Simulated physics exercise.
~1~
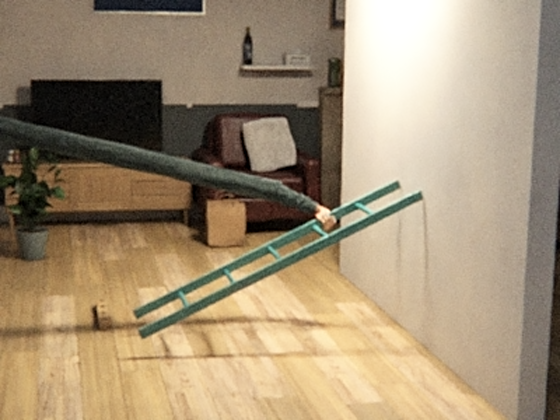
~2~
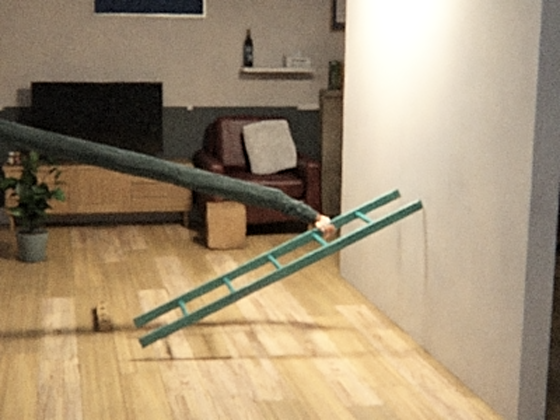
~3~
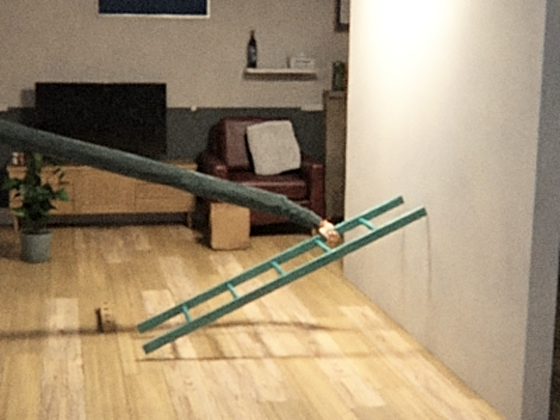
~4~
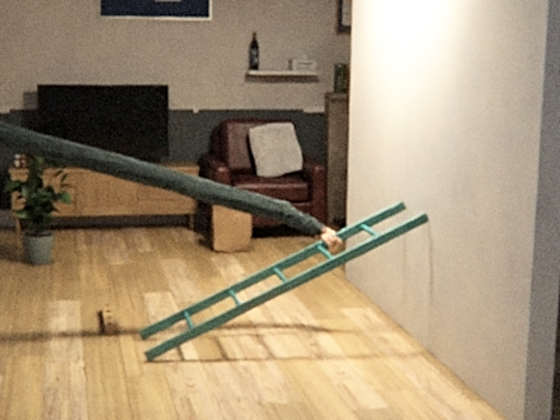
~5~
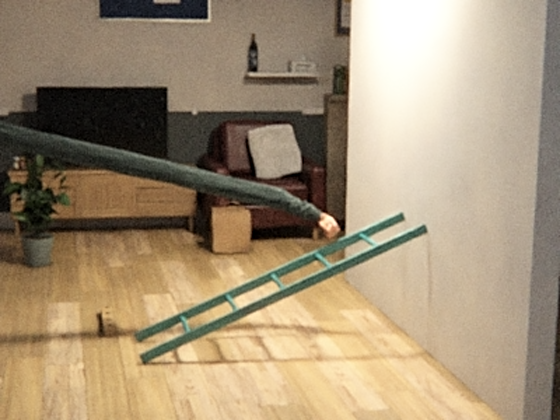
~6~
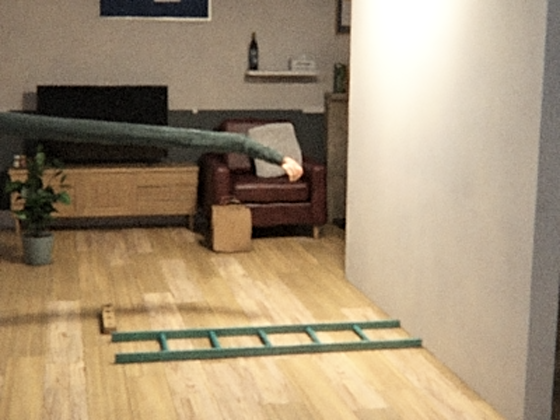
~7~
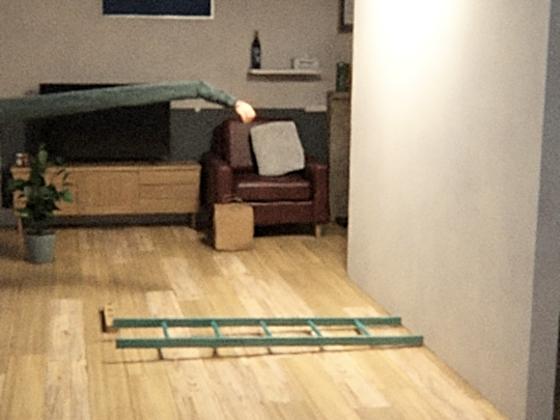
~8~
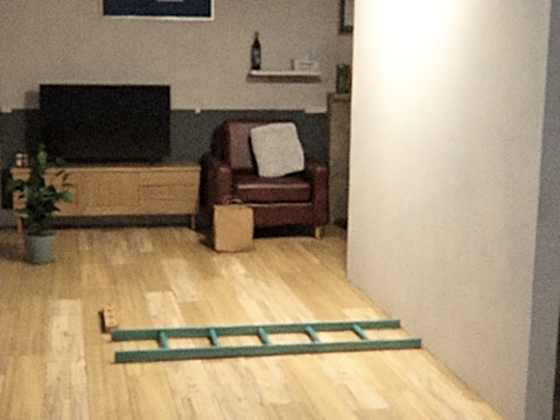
A turquoise gate, barred like a ladder, is held at a low slant by a long-sleeved arm reaching in from the left, its upper end toward the pale wall on the right. The hand eases it down slightly, with its lower end on the wooden floor just short of a small batten. Then the fingers let go and begin to draw back. The feet slide left toward the batten, which stays put, and the upper end drops. The arm withdraws to the left and out of view, leaving the gate lying flat on the floor.
